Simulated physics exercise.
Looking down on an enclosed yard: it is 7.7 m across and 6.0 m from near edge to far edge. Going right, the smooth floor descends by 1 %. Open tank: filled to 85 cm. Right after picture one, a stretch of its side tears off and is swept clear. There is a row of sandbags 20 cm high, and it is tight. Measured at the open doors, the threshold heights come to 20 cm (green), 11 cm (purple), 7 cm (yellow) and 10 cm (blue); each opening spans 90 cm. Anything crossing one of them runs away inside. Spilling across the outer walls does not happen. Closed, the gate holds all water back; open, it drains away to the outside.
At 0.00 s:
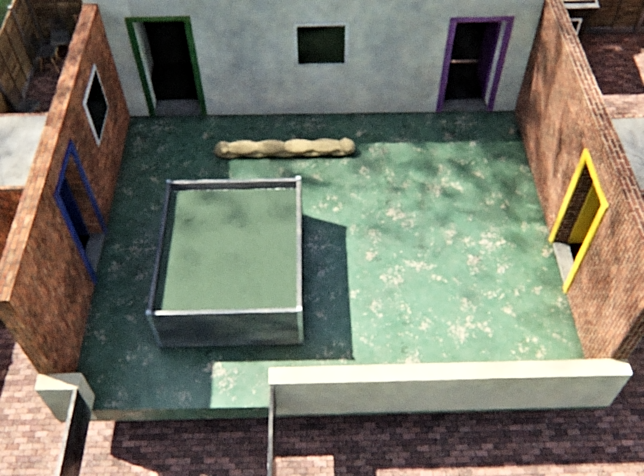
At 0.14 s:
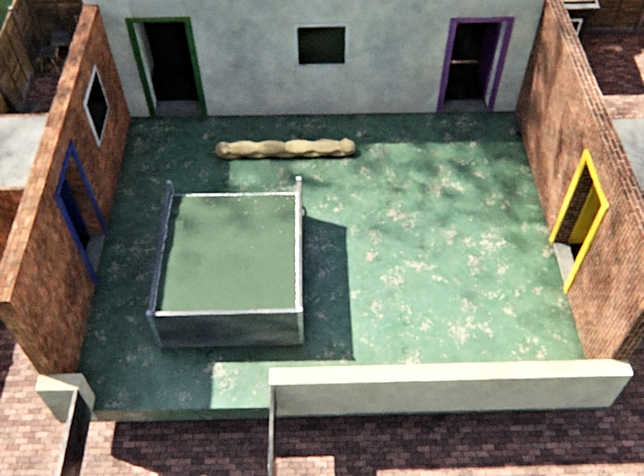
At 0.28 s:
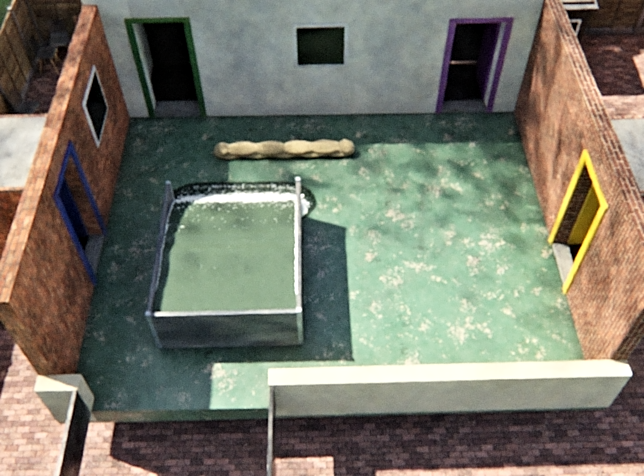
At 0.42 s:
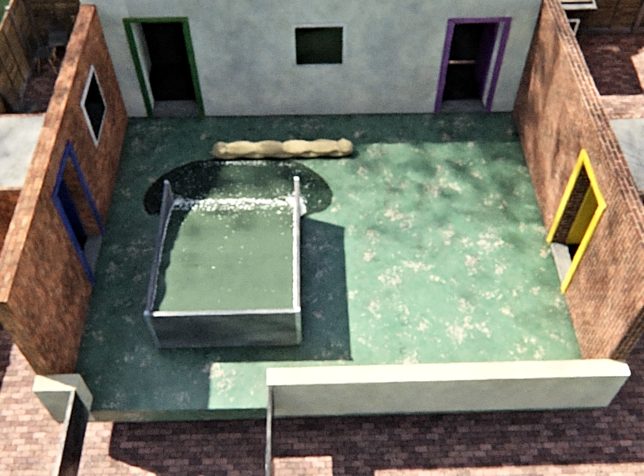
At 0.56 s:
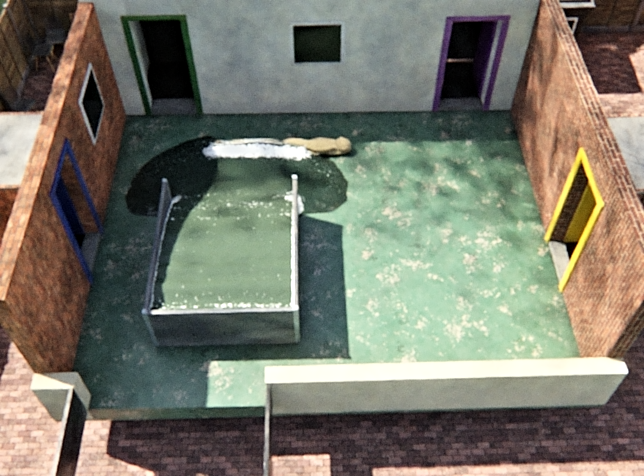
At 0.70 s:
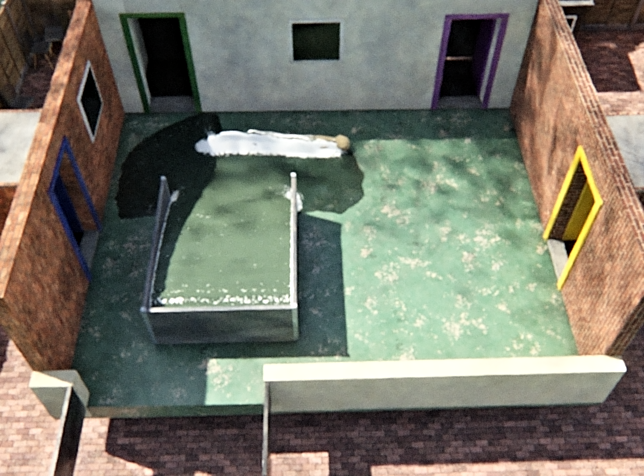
Water slips out of the far side of a square open tank once that wall disappears, spreading in a dark, rounded sheet, foaming over the pale sandbag row behind and widening left and right. The green-floored yard is seen from high above, almost still. Brick walls flank it, with blue and yellow doorways at left and right, green and purple ones in the pale back wall.
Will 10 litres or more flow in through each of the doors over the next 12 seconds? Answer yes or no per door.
Green door: Yes, purple door: Yes, yellow door: Yes, blue door: No.
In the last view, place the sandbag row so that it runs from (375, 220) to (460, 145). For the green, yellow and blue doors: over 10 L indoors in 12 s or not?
Then, at the green door it's exceeded, at the yellow door it's not exceeded, at the blue door it's not exceeded.
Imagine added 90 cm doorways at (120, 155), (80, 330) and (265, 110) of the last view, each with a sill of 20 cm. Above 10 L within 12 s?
Well, the first is on the high side, the second is on the low side, and the third is on the high side.
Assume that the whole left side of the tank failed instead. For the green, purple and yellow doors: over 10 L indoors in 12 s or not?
Note: Green beyond the mark, purple short of the mark, yellow short of the mark.
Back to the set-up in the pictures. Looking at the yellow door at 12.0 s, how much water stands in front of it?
About 12.5 cm.
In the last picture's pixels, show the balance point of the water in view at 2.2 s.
Close to (245, 192) in the last picture.
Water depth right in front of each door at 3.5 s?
In centimetres - green: 31, purple: 8, yellow: 7, blue: 8.
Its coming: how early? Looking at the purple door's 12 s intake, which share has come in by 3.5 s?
Roughly 0 percent is in by then.
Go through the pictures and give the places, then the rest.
In the first frame, the open tank at (230, 244) is whole and still, 85 cm deep.
In the second frame, water pours out on the open tank's far side and has run 1.1 m, to a hidden place; typically 7 cm deep outside, 85 cm at the open tank's back.
In the third frame, water pours out on the open tank's far side and has run 1.3 m, to a hidden place; typically 15 cm deep outside, 85 cm at the open tank's back.
In the fourth frame, the front is at (161, 181), 1.7 m from the gap on the open tank's far side; 3.8 m2 of floor is under water; 84 cm left at the back of the open tank.
In the fifth frame, the front is at (321, 156), 2.1 m from the gap on the open tank's far side; 5.6 m2 of floor is under water; 80 cm left at the back of the open tank.
In the sixth frame, the front is at (198, 117), 2.7 m from the gap on the open tank's far side; 7.4 m2 of floor is under water; 72 cm left at the back of the open tank.
After 1.4 s water covers 30 % of the floor and is deepest (53 cm) near (241, 160); green door 38 cm at the sill, 32 L in, purple door not reached, yellow door not reached, blue door not reached.
After 2.2 s water covers 45 % of the floor and is deepest (48 cm) near (125, 116); green door 43 cm at the sill, 124 L in, purple door 6 cm at the sill, 0 L in, yellow door not reached, blue door not reached.
After 3.5 s water covers 60 % of the floor and is deepest (33 cm) near (117, 155); green door 31 cm at the sill, 264 L in, purple door 8 cm at the sill, 0 L in, yellow door 7 cm at the sill, 0 L in, blue door 8 cm at the sill, 0 L in.
After 7.0 s water covers 85 % of the floor and is deepest (22 cm) near (579, 381); green door 10 cm at the sill, 292 L in, purple door 18 cm at the sill, 69 L in, yellow door 11 cm at the sill, 26 L in, blue door 7 cm at the sill, 0 L in.
After 12.0 s water covers 95 % of the floor and is deepest (14 cm) near (579, 381); green door 3 cm at the sill, 292 L in, purple door 10 cm at the sill, 102 L in, yellow door 12 cm at the sill, 62 L in, blue door 3 cm at the sill, 0 L in.
